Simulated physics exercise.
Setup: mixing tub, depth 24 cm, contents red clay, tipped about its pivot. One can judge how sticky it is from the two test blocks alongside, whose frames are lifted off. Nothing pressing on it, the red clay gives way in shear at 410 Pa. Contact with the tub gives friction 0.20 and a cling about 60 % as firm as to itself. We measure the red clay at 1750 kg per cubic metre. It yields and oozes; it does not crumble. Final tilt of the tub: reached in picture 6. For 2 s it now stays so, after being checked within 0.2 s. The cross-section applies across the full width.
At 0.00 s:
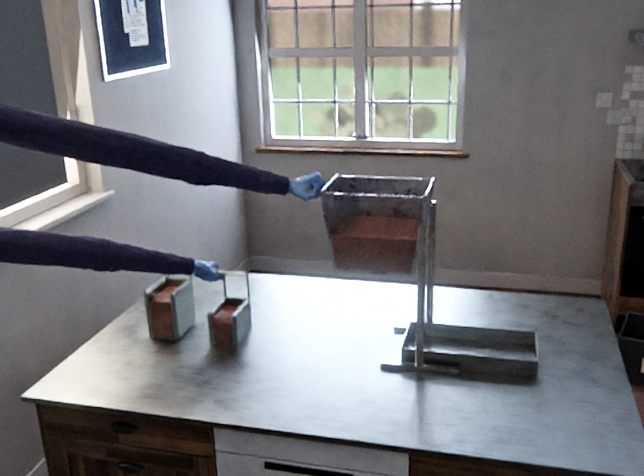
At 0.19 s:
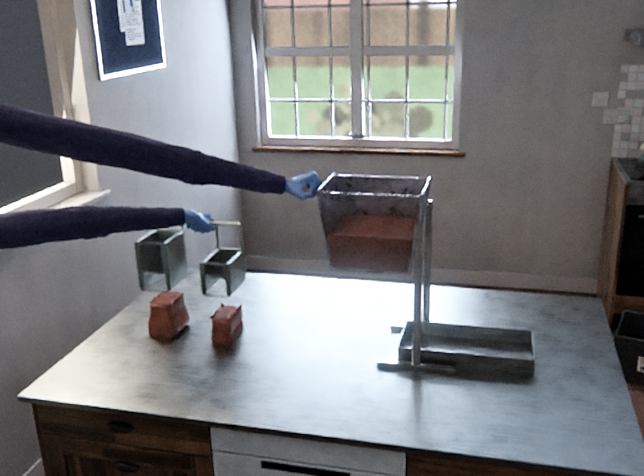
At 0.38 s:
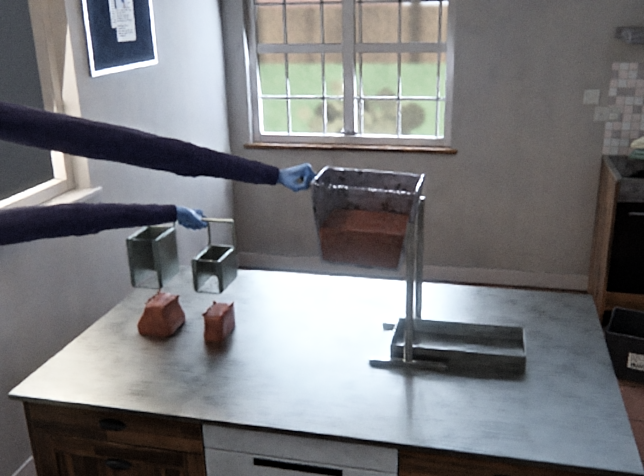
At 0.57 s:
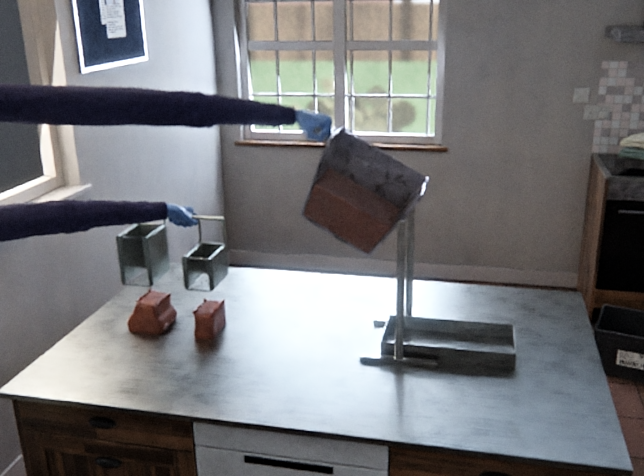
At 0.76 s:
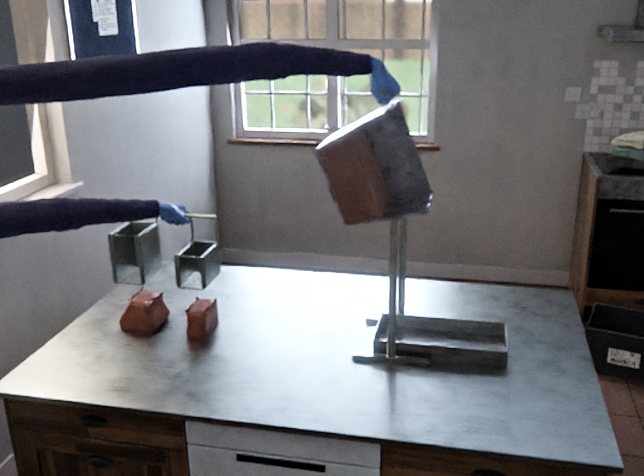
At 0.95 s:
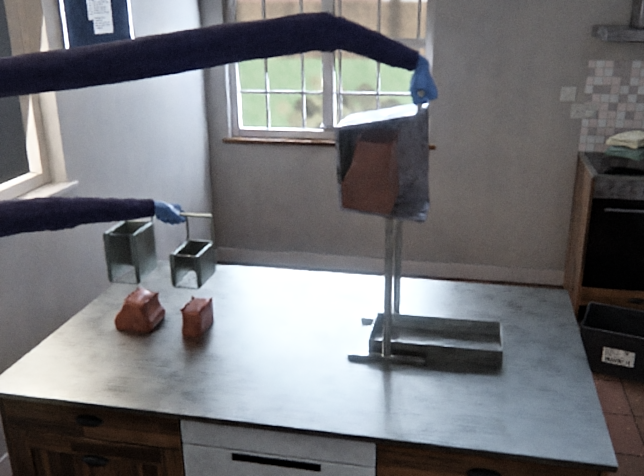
Gloved hand tilting a tub of red clay onto its side above a tray after two small moulds are lifted off clay blocks.
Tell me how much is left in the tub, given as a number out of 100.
It should be close to 62 out of 100.
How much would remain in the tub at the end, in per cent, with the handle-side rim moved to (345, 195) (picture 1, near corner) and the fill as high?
Then near 100 % stays in the tub.
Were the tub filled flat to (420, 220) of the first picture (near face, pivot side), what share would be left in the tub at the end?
It would be close to 50 percent.
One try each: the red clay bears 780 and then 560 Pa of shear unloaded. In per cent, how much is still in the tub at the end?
70 in a hundred, followed by 60 in a hundred.
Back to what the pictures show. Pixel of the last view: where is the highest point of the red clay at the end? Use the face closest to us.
The highest point is near (358, 182) in the last picture.
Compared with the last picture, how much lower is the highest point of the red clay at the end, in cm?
Roughly 12 cm.
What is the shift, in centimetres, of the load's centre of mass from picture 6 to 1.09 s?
Roughly 7 cm.
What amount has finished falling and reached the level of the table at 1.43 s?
Down at that time: Approx. 5 %.
After 1.09 s, the tub is at 88 degrees and holds 100 %.
After 1.26 s, the tub is at 88 degrees and holds 69 %.
After 1.43 s, the tub is at 88 degrees and holds 62 %.
After 1.60 s, the tub is at 88 degrees and holds 62 %.
After 2.95 s, at the end, the tub is at 88 degrees and holds 62 %.
